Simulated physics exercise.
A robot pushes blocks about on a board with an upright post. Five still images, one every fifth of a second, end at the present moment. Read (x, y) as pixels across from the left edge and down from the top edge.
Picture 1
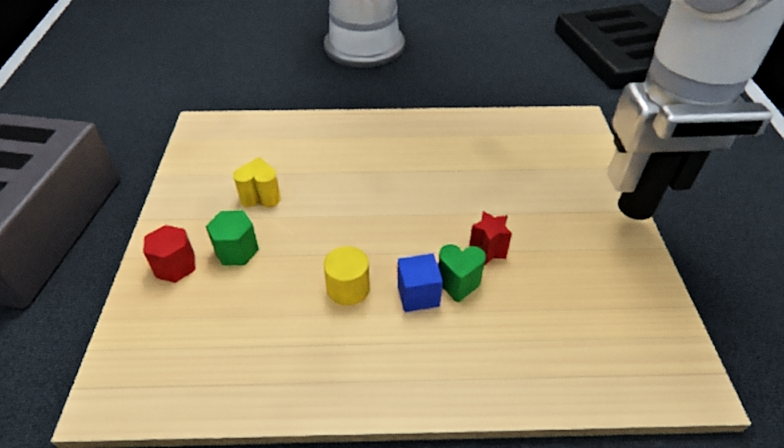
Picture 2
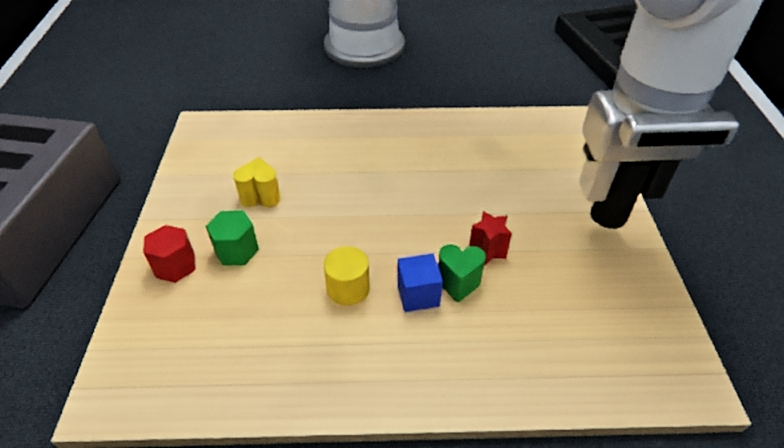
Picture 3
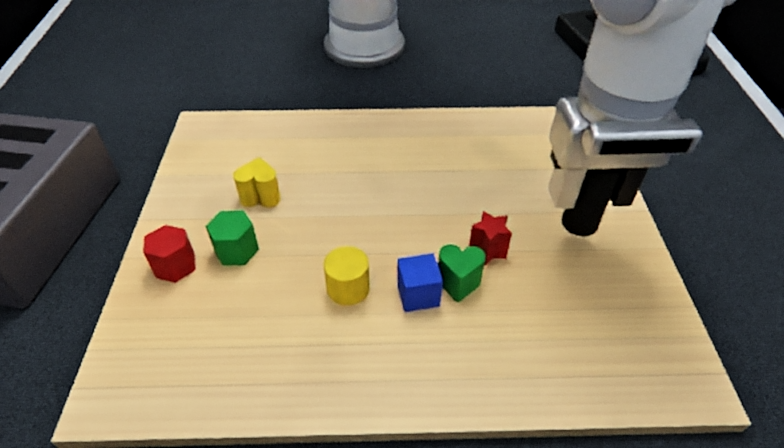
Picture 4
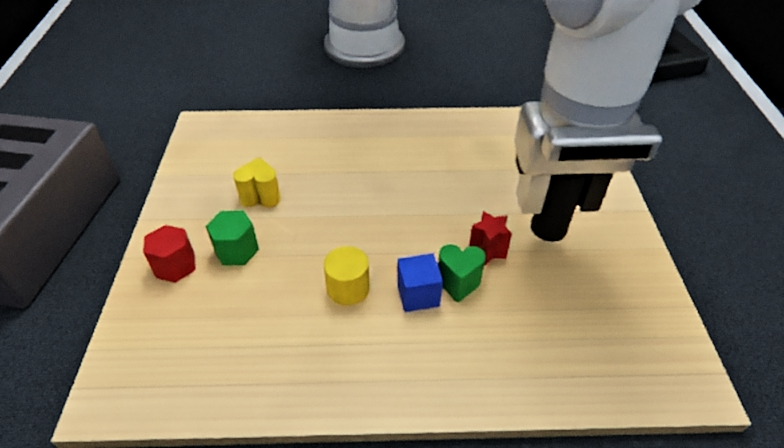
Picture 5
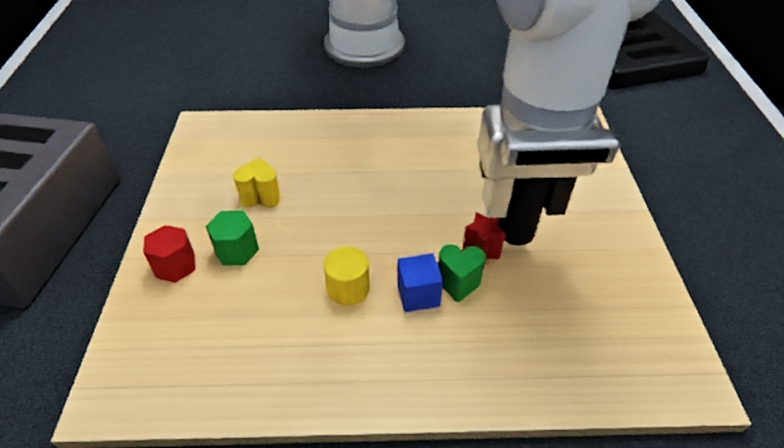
To begin with, a robot arm with a dark post stands at the right edge of a wooden board holding scattered coloured blocks. The post moves steadily left across the board toward the red star, then meets it and nudges it slightly left, while the other blocks stay still.
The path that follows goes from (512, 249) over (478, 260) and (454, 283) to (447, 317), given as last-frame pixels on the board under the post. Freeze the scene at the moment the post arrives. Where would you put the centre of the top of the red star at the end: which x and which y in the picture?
Pixel (433, 235).
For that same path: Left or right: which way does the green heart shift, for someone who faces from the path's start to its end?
Out to the left.
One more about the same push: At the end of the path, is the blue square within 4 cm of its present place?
Yes
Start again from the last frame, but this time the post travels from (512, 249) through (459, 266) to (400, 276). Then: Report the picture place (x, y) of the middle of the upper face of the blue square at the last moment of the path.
At pixel (403, 282).
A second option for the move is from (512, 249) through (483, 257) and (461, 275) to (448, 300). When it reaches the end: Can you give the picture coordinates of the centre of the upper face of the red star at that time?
About (434, 235).
On the path given first. One third of the way, post at (480, 243); red star at (449, 231), turned 10° clockwise.
Two thirds of the way, post at (456, 267); blue square at (403, 279), turned 20° clockwise; green heart at (445, 284), turned 15° clockwise; red star at (433, 235), turned 50° clockwise.
At the end, post at (449, 301); blue square at (400, 280), turned 25° clockwise; green heart at (436, 321), turned 20° clockwise; red star at (433, 235), turned 50° clockwise.
